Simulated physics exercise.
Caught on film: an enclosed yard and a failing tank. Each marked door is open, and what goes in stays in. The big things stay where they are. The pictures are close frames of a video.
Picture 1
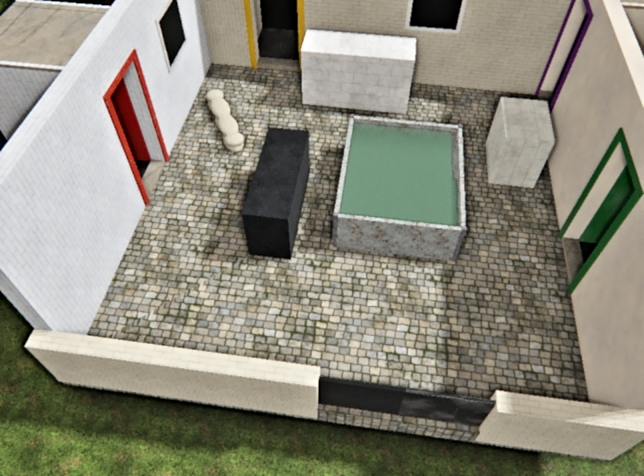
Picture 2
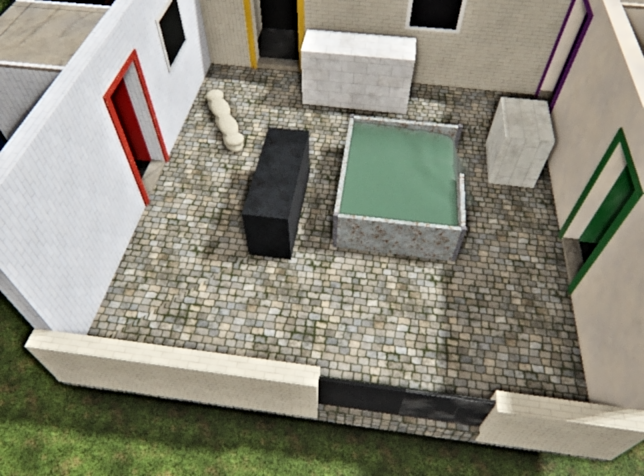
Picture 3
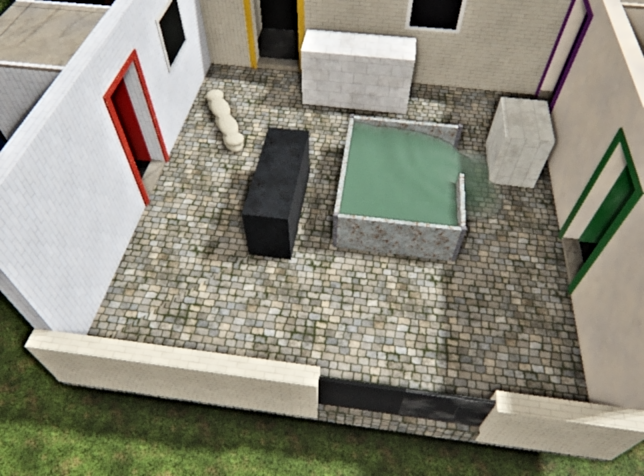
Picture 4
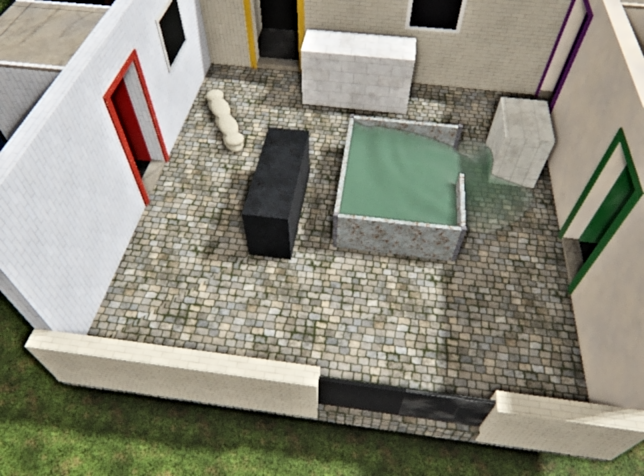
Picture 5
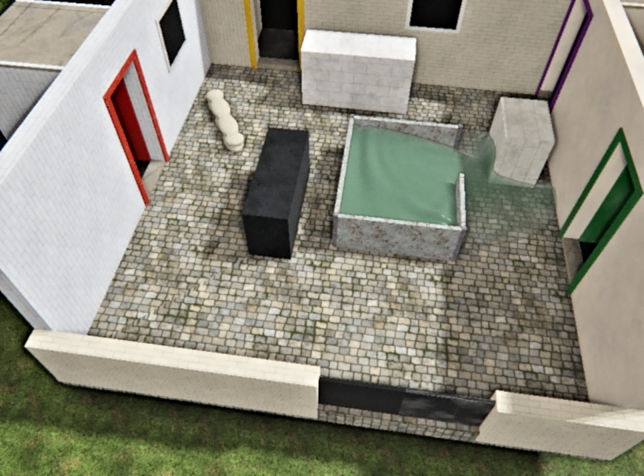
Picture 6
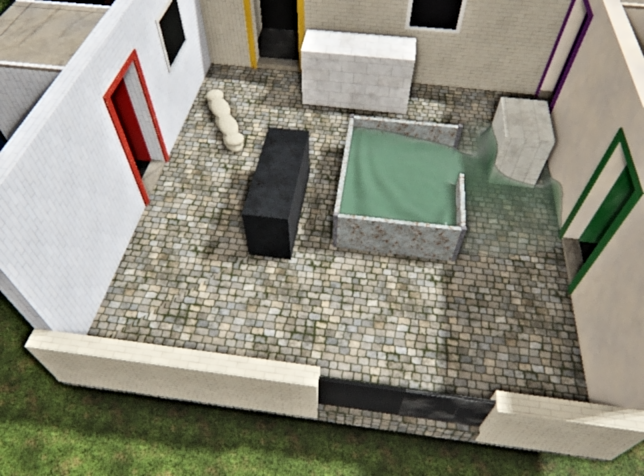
A walled tank of green water stands right of centre in a cobbled yard, seen from above by a still camera. A black block sits left of it, pale blocks stand behind and to its right, and red, yellow, purple and green surrounds mark openings in the walls. The tank's right side opens, and water pours out, spreading rightward around the pale block towards the green doorway.
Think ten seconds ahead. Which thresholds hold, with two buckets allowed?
In the end: The green door floods; the yellow door holds within the limit; the red door holds within the limit; the purple door holds within the limit.
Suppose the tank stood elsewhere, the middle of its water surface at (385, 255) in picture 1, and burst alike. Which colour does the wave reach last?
It is the red one.
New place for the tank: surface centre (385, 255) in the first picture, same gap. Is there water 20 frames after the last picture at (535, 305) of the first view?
At that place: Wet.
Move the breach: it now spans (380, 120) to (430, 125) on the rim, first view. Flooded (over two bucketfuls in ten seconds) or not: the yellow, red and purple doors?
Yellow door stays under; red door takes less; purple door floods.
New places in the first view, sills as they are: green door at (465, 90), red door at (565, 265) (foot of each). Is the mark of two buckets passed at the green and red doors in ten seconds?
My reading: Green is over; red floods.
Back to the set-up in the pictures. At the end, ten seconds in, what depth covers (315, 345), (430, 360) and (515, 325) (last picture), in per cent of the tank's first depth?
In that order: 6, 8 and 6 per cent.
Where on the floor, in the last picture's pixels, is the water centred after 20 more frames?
I would point to (444, 195).
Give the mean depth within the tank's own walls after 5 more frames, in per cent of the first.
Near 68 in a hundred.
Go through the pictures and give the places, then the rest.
The first picture shows the open tank at (402, 171) is whole and still.
In the second picture, the front is at a hidden place, out from the gap at (452, 173).
In the third picture, water pours out at (452, 174) and has run to (495, 208).
In the fourth picture, the front is at (527, 201), out from the gap at (452, 174).
In the fifth picture, the front is at (554, 209), out from the gap at (452, 174).
In the sixth picture, the front is at (559, 238), out from the gap at (452, 173).
A moment on, water covers 15 % of the floor; the green door under two buckets in, the yellow door not reached, the red door not reached, the purple door wet at the sill, nothing in.
Next, water covers 25 % of the floor; the green door over two buckets in, the yellow door not reached, the red door not reached, the purple door wet at the sill, nothing in.
Then, water covers 35 % of the floor; the green door over two buckets in, the yellow door wet at the sill, nothing in, the red door not reached, the purple door under two buckets in.
Later, water covers 75 % of the floor; the green door far over two buckets in, the yellow door wet at the sill, nothing in, the red door wet at the sill, nothing in, the purple door under two buckets in.
In the end, water covers 95 % of the floor; the green door far over two buckets in, the yellow door wet at the sill, nothing in, the red door wet at the sill, nothing in, the purple door under two buckets in.
